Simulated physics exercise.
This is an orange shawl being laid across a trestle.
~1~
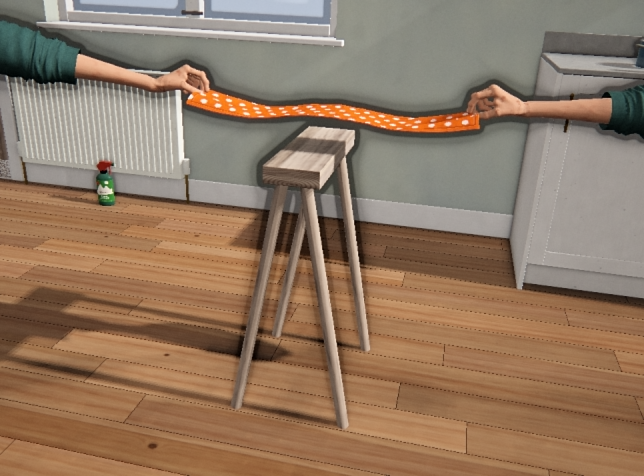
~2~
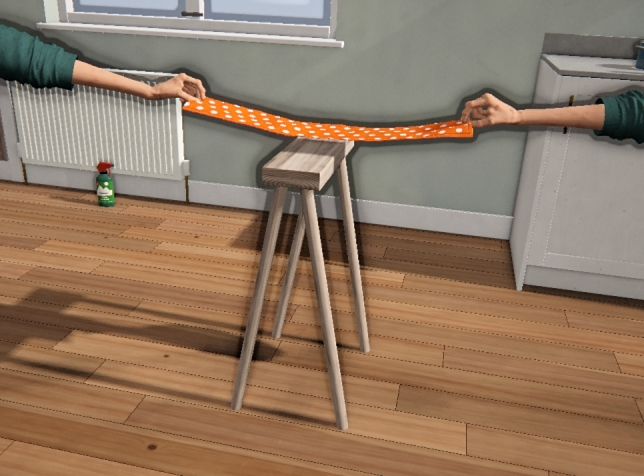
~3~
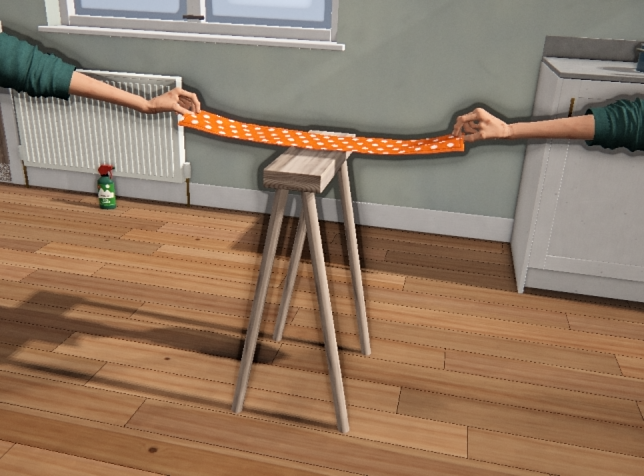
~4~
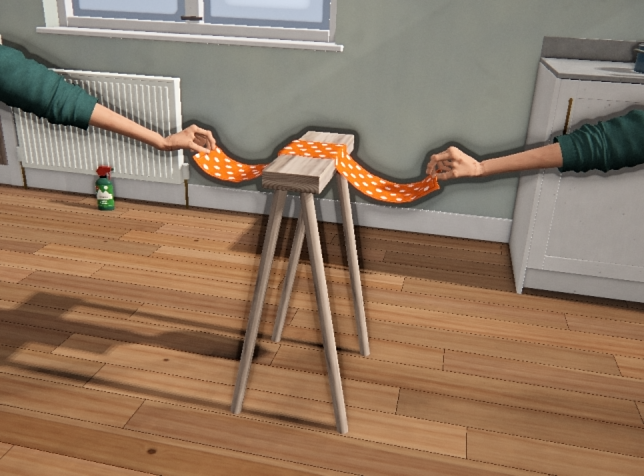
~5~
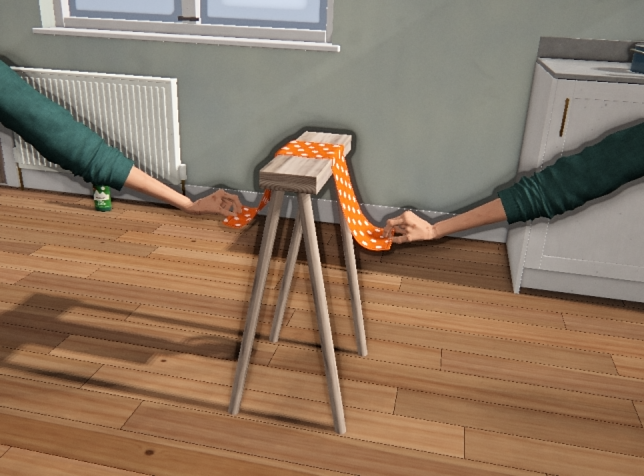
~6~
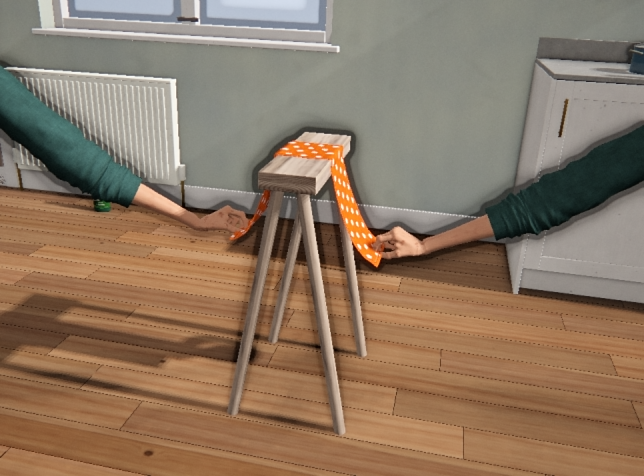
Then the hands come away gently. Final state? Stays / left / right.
Stays.
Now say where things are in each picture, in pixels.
Left end (191, 105); right end (473, 129); top of the trestle (291, 173), in the first picture.
Left end (187, 110); right end (467, 137), in the second picture.
Left end (182, 126); right end (458, 151); top of the trestle (292, 176), in the third picture.
Left end (195, 161); right end (435, 190), in the fourth picture.
Left end (226, 225); right end (385, 250), in the fifth picture.
Left end (234, 239); right end (373, 264); both sides about alike, in the sixth picture.
Then, 0.78 s past the final frame, shawl hanging on both sides, left end near (267, 245), right end near (340, 263).
Then, 1.74 s past the final frame, shawl hanging on both sides, left end near (268, 247), right end near (341, 264).
When it is over, shawl hanging on both sides, left end near (269, 247), right end near (338, 264). The orange shawl stays on top.
